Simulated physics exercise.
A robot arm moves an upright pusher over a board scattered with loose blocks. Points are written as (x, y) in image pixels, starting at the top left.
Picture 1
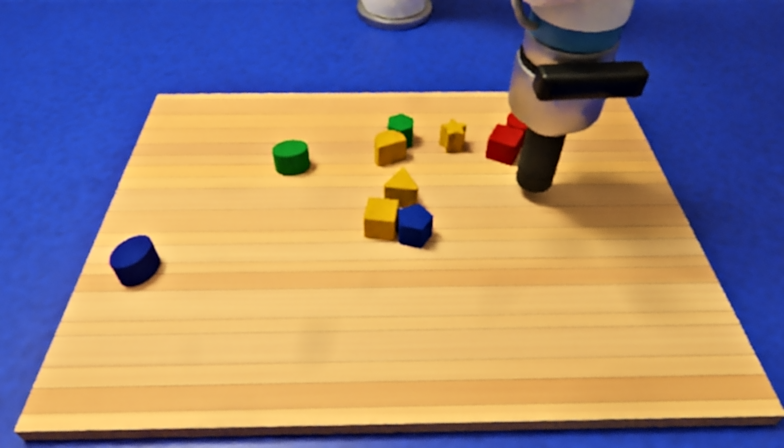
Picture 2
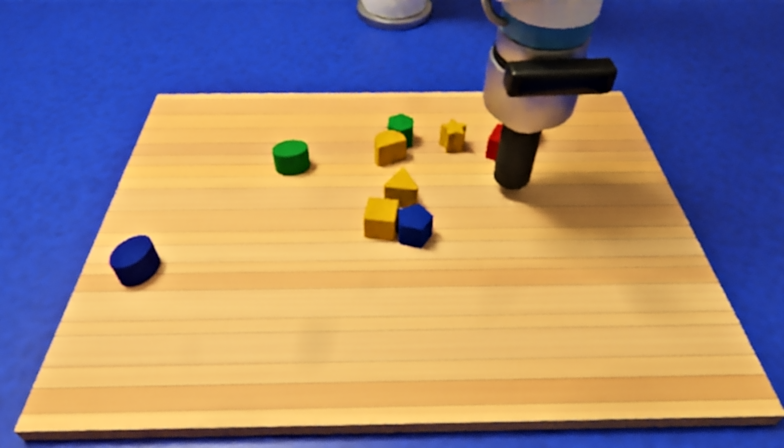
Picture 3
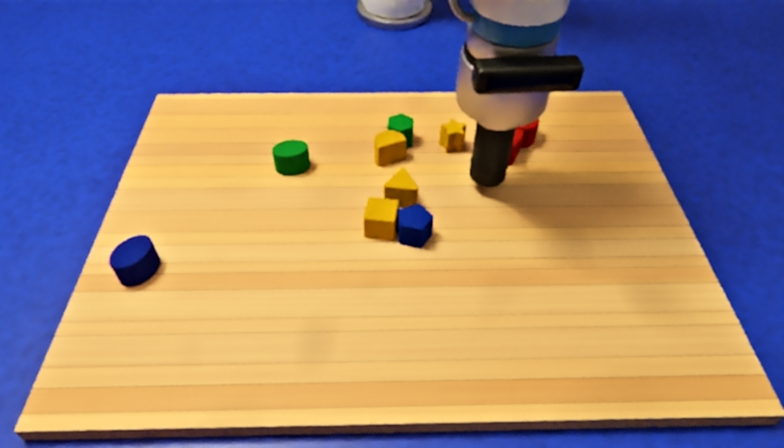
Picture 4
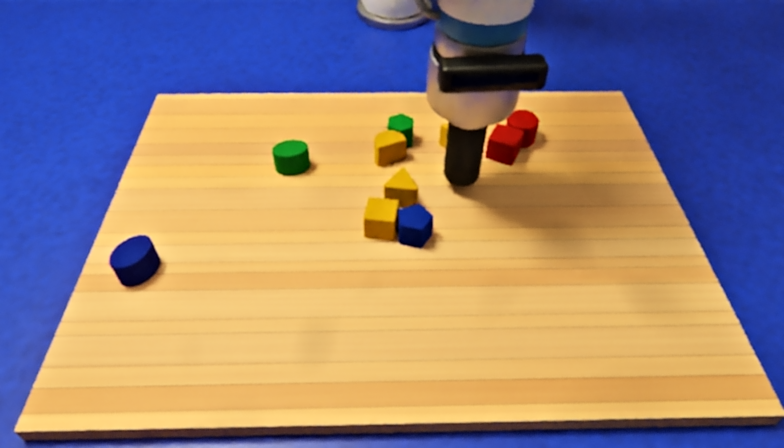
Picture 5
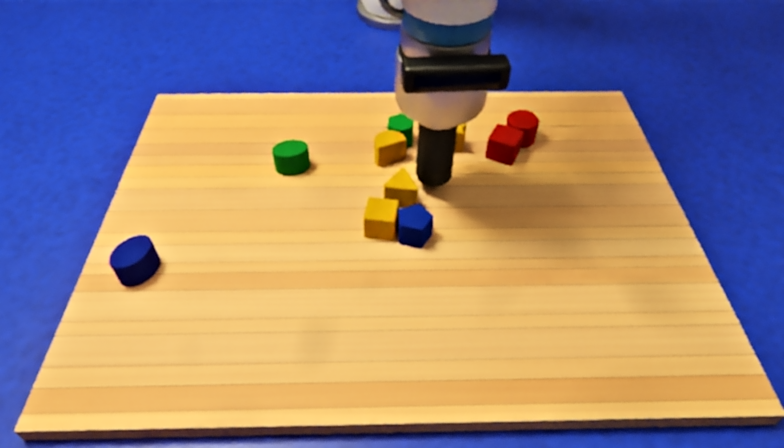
A robot arm slid its black upright pusher steadily left across the wooden board, passing in front of the red blocks and a yellow star and nearing the yellow triangle, while no blocks moved.
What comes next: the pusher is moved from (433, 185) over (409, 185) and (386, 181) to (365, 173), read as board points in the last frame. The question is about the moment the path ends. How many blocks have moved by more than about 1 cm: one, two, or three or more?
Only one of them.
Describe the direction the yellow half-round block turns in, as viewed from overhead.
Clockwise.
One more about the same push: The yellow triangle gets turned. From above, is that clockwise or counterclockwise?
It goes anticlockwise.
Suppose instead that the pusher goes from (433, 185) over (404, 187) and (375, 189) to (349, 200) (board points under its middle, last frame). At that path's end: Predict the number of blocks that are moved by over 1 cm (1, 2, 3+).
It displaces two.
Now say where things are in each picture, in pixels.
In the first picture, tip of the pusher (533, 181), middles of tops, yellow square piece (381, 209), yellow half-round block (388, 138), yellow triangle (402, 180).
In the second picture, pusher (511, 178), nothing pushed.
In the third picture, pusher (487, 176), nothing pushed.
In the fourth picture, pusher (461, 175), nothing pushed.
In the fifth picture, pusher (434, 175), yellow square piece (381, 209), yellow half-round block (388, 138), yellow triangle (402, 180).
The first path, step by step. Halfway along, pusher (397, 174); yellow triangle (387, 183), turned 45° anticlockwise.
At the end, pusher (365, 163); yellow square piece unmoved; yellow half-round block (386, 136), turned 20° clockwise; yellow triangle (387, 183), turned 50° anticlockwise.
